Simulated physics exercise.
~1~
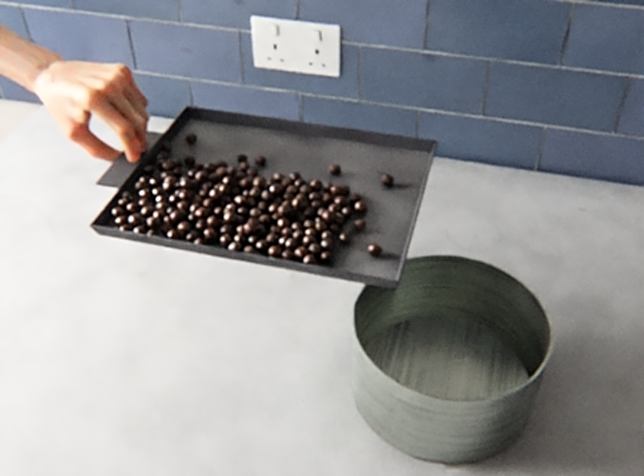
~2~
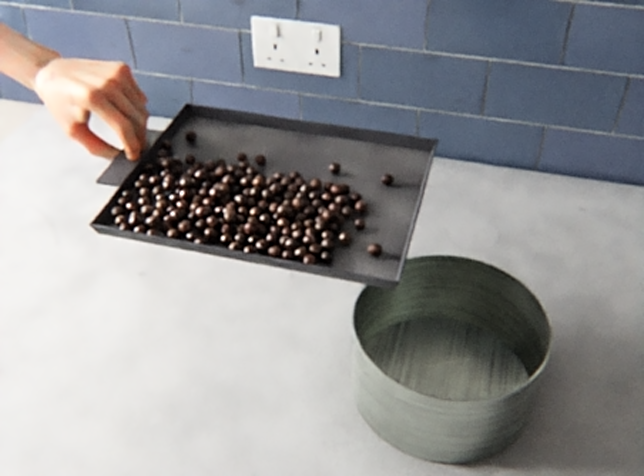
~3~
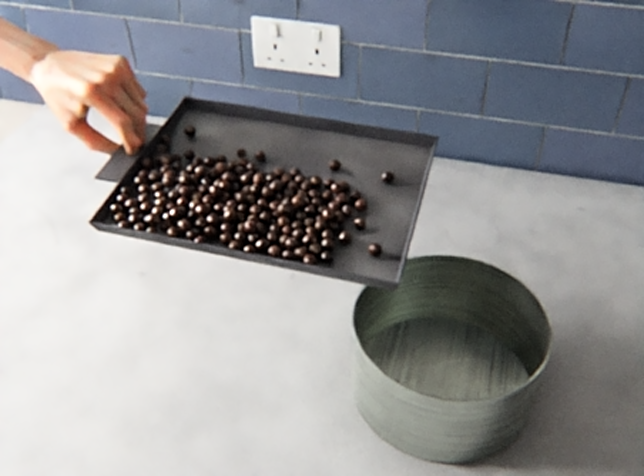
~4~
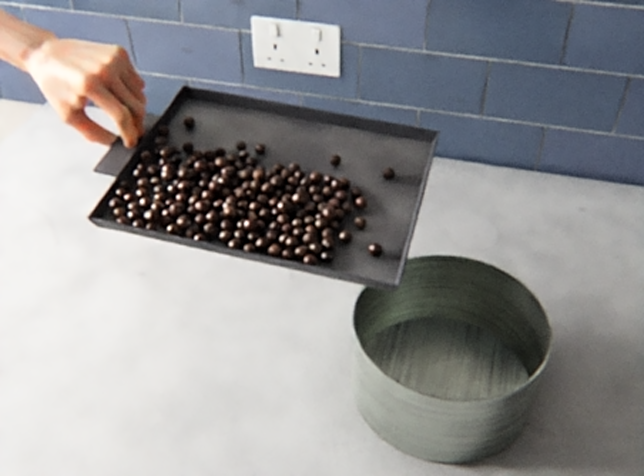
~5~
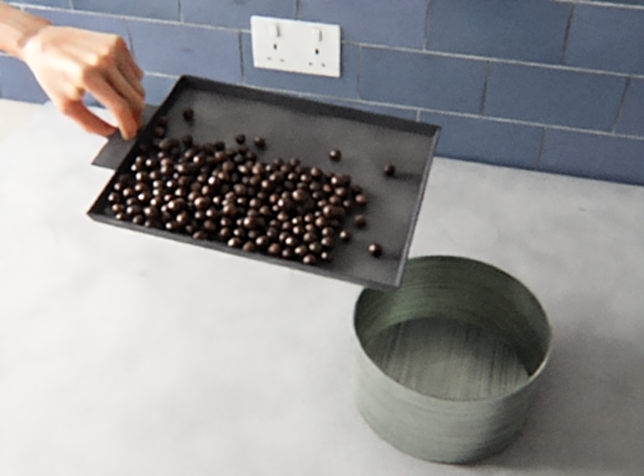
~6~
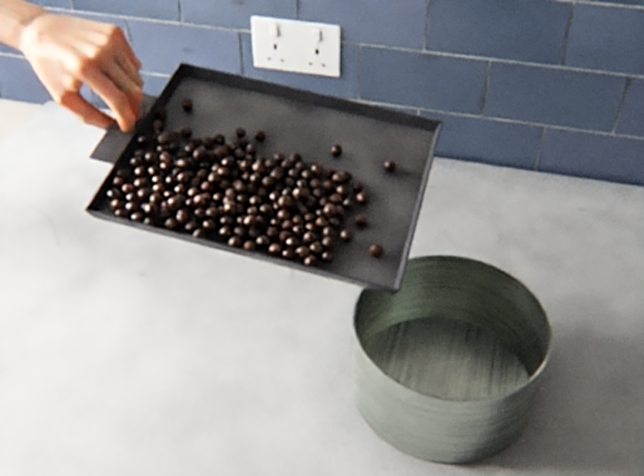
The clip opens on a hand holding the left end of a dark, shallow tray of dark brown chocolate balls, above and left of an empty grey-green pot on a pale counter. The hand gradually raises that end, slightly steepening the tray's tilt toward the right, while the balls barely shift.
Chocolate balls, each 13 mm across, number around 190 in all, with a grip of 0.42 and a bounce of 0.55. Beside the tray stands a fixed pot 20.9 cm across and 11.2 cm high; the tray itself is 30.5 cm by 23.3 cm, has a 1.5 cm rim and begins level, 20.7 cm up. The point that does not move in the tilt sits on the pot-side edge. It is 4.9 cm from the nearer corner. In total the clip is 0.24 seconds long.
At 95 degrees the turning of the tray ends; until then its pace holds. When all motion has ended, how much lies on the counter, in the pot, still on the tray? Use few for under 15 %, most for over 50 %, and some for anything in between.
Counter: Most, pot: Some, tray: Few.
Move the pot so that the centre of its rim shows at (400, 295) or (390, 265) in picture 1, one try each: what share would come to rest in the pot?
Estimates: 30 % and 0 %, in that order.
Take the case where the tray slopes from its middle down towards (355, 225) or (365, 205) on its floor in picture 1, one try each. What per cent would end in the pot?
Roughly 90 per cent on the first try and 80 per cent on the second.
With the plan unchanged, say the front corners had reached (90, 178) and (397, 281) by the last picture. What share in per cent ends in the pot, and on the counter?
The pot gets 90 and the counter 10.
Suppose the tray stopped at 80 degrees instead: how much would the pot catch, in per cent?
The pot would get around 30 per cent.
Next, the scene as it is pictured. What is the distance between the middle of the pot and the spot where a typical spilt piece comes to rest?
About 24 cm from the centre.
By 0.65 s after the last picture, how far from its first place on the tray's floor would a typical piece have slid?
About 4 cm.
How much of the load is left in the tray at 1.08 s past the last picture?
About 75 per cent.
Then, 0.65 s after the last picture, tilt 51 degrees; the tray holds 95 %, the pot 0 %.
Then, 1.08 s after the last picture, tilt 77 degrees; the tray holds 75 %, the pot 0 %.
Then, 1.59 s after the last picture, tilt 95 degrees; the tray holds 0 %, the pot 35 %.
In the end, counter 65 %, pot 35 %, tray 0 %.
